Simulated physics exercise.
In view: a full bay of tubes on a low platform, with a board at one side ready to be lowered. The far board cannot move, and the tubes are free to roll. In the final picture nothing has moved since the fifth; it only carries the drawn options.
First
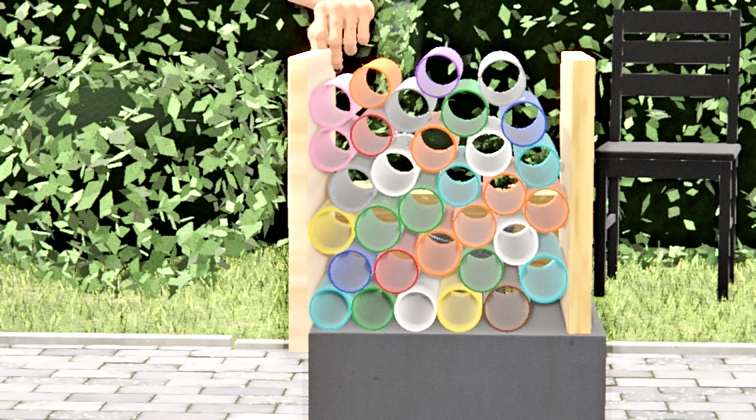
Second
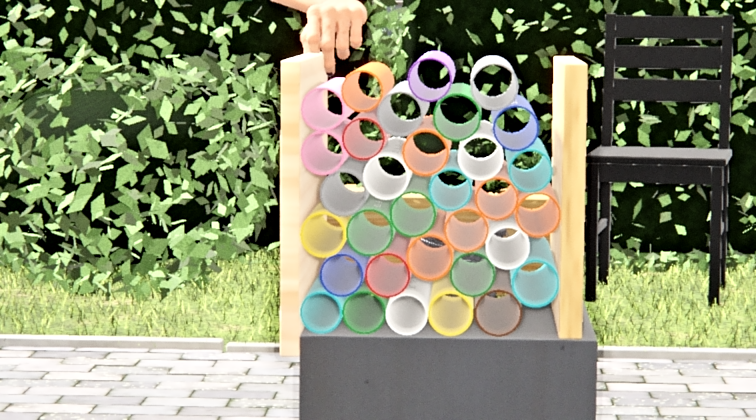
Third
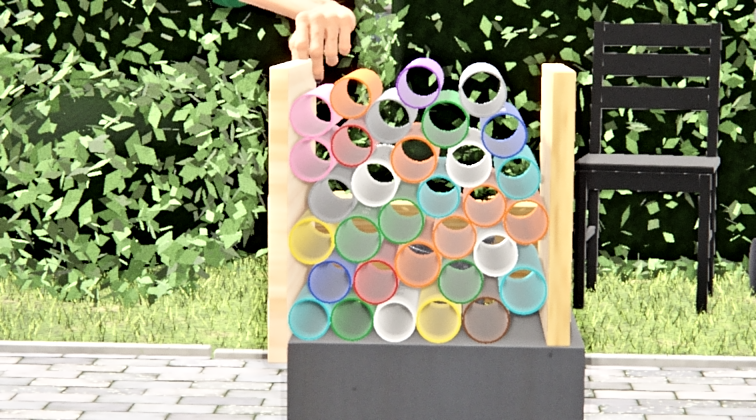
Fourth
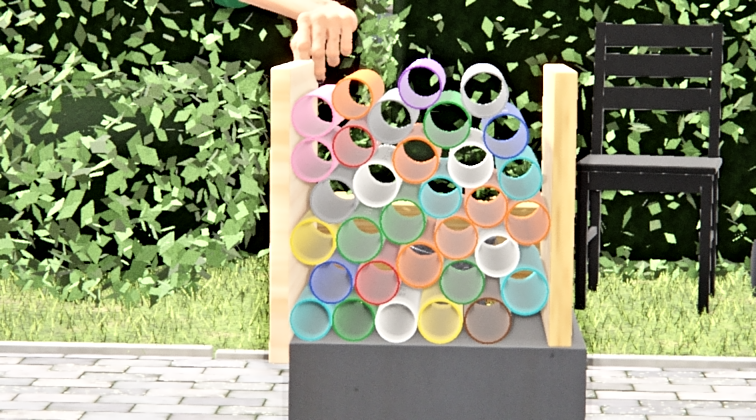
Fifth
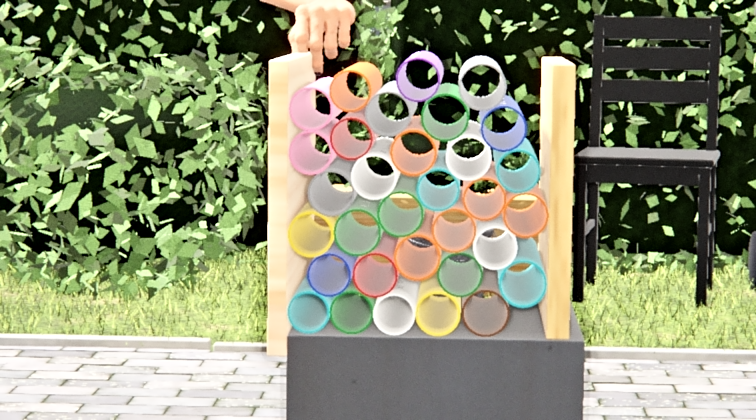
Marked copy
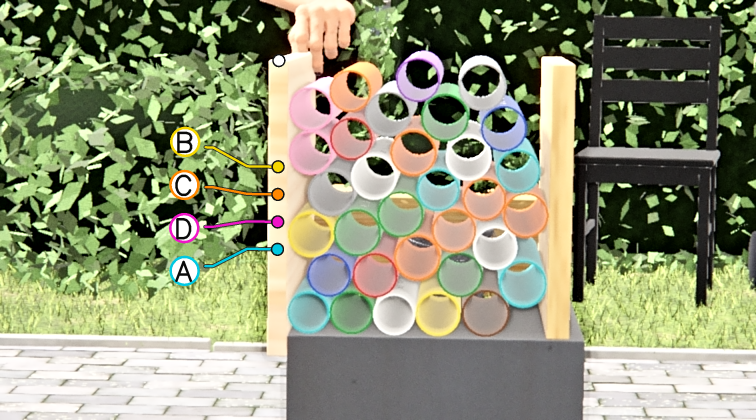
In a garden, a hand resting on the left board beside stacked colourful tubes on a grey platform, the view shifting slightly.
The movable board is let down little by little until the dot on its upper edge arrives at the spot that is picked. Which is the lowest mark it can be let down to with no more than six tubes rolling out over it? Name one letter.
Slide it to C.
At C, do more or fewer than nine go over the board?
It loses fewer than nine.
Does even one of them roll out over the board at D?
Yes.
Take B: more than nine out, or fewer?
It loses fewer than nine.
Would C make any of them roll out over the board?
At C: Yes.
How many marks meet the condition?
Two of the four.
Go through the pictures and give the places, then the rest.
In the first picture, side board (314, 190); a turquoise tube (330, 309); a blue tube (351, 271).
In the second picture, a blue tube (342, 275); an orange tube (430, 257).
In the third picture, a grey tube (332, 200); a pink tube (311, 160).
In the fourth picture, a pink tube (313, 116); a grey tube (484, 95).
In the fifth picture, side board (293, 193); a turquoise tube (309, 312); a blue tube (330, 275).
On the copy, A at (277, 249); B at (278, 167); C at (278, 195); D at (277, 222); the white dot at (279, 61).
On C. First, top of the board (289, 136).
Then, top of the board (288, 194).
Finally, top of the board (288, 194), five out over the board.
By contrast, A more than six out over the board; B two out over the board; D more than six out over the board.
